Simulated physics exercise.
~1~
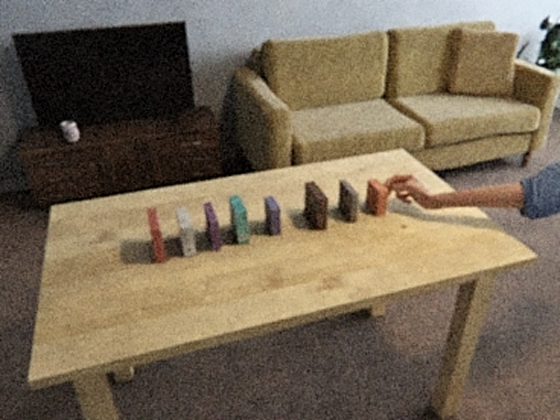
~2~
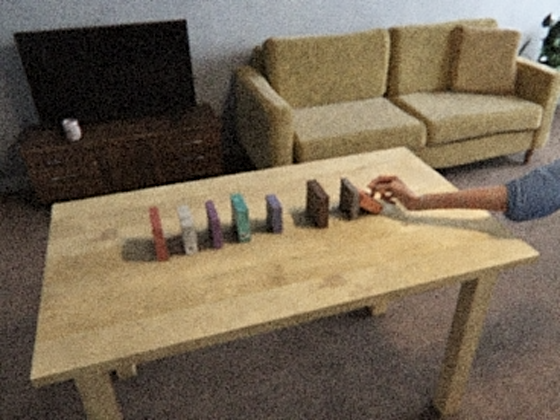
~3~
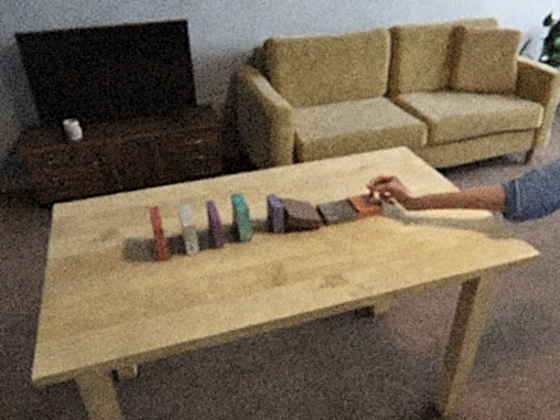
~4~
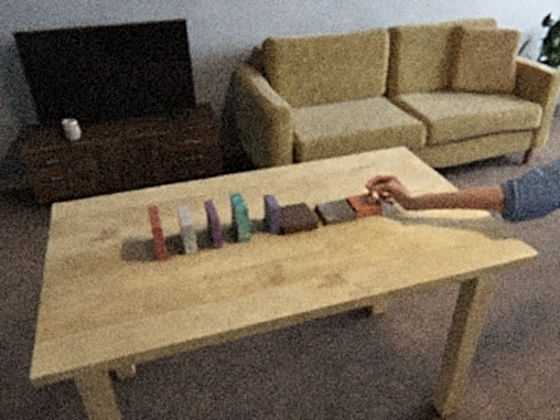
A hand reached in from the right and tipped the orange block at the end of a row on a wooden table, and it toppled left with the grey and brown ones, while the blue, turquoise, purple, white and red pieces stayed standing.
